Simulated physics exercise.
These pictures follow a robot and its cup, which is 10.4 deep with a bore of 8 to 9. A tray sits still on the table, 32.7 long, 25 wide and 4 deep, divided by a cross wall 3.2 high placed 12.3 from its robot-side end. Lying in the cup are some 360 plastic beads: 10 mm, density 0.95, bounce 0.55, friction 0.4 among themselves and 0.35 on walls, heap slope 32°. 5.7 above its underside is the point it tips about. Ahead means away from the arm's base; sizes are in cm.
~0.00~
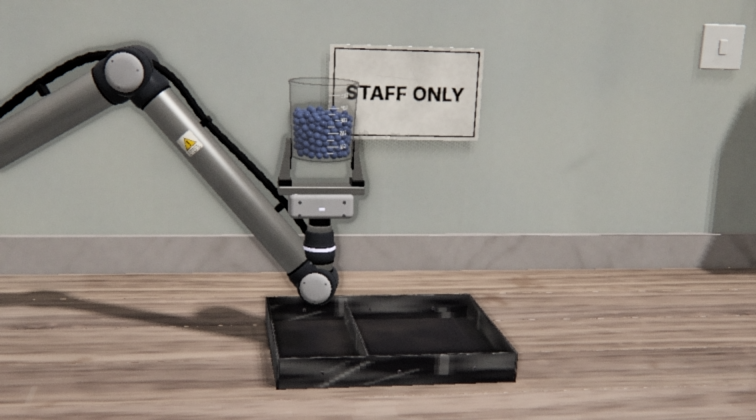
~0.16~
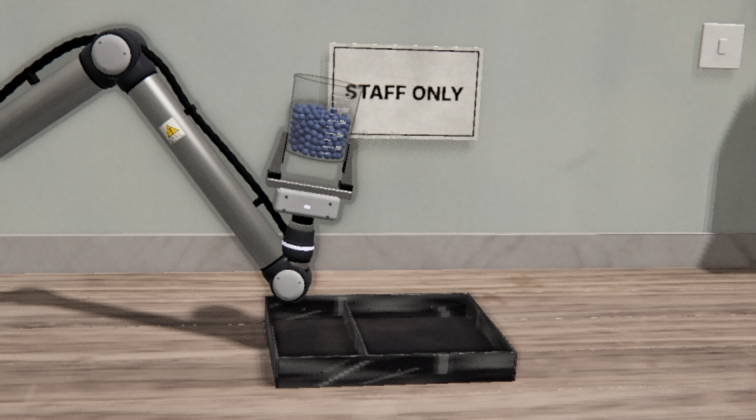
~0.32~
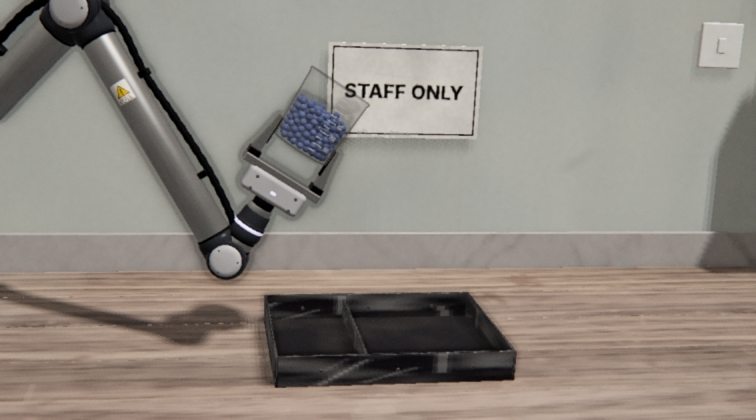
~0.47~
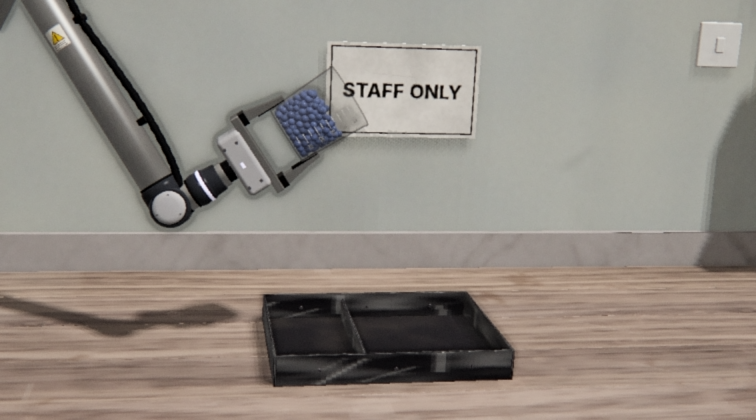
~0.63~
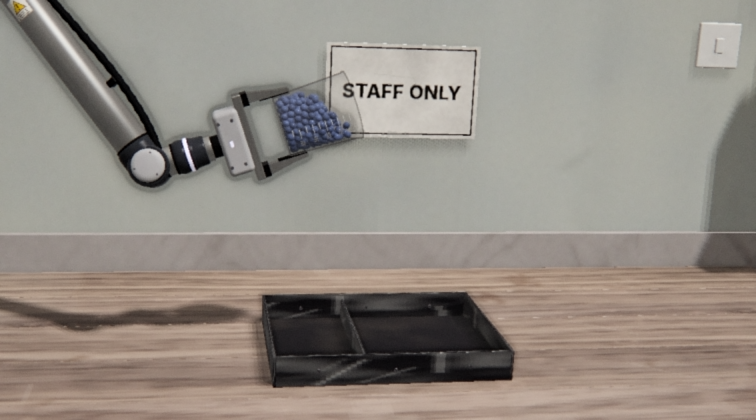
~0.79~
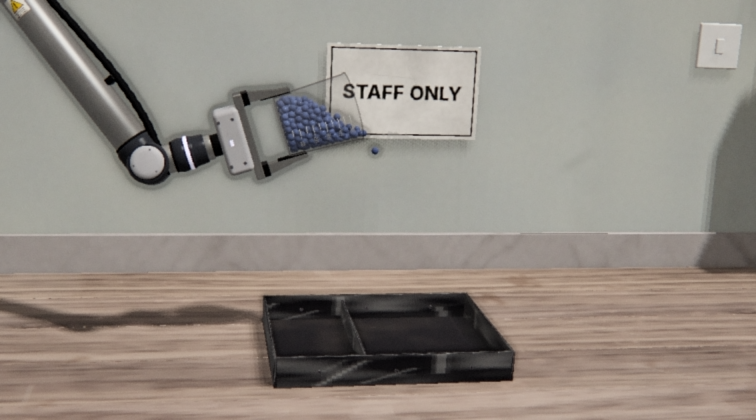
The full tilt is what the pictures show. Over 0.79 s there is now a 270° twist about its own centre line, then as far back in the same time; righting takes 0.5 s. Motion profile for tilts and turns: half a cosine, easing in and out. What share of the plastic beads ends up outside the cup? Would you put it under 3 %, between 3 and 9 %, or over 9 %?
I would put it over 9 %.
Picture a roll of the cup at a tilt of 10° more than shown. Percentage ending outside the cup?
I'd say close to 55 in a hundred.
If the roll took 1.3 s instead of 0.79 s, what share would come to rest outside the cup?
You'd be looking at some 25 per cent.
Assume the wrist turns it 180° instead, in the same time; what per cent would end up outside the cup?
Roughly 15 percent, then.
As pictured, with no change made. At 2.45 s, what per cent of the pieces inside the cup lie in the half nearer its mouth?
Near 35 per cent lies in the mouth half.
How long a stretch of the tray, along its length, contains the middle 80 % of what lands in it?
That stretch is around 14 cm long.
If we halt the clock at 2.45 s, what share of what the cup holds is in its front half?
60 per cent or thereabouts.
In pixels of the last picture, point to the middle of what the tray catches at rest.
Around (409, 342).
After 1.62 s, tipped 73°, highest piece 37 above the table; 334 in the cup, 13 in the far-side part, 9 in flight or on a rim.
After 2.45 s, tipped 68°, highest piece 36 above the table; 300 in the cup, 44 in the far-side part, 1 in the robot-side part, 1 on the table or floor, 10 in flight or on a rim.
After 3.07 s, upright, highest piece 38 above the table; 300 in the cup, 53 in the far-side part, 2 in the robot-side part, 1 on the table or floor.
After 3.77 s, upright, highest piece 38 above the table; 300 in the cup, 53 in the far-side part, 2 in the robot-side part, 1 on the table or floor.
At rest, 300 in the cup, 53 in the far-side part, 2 in the robot-side part, 1 on the table or floor. That is 16 % outside the cup.
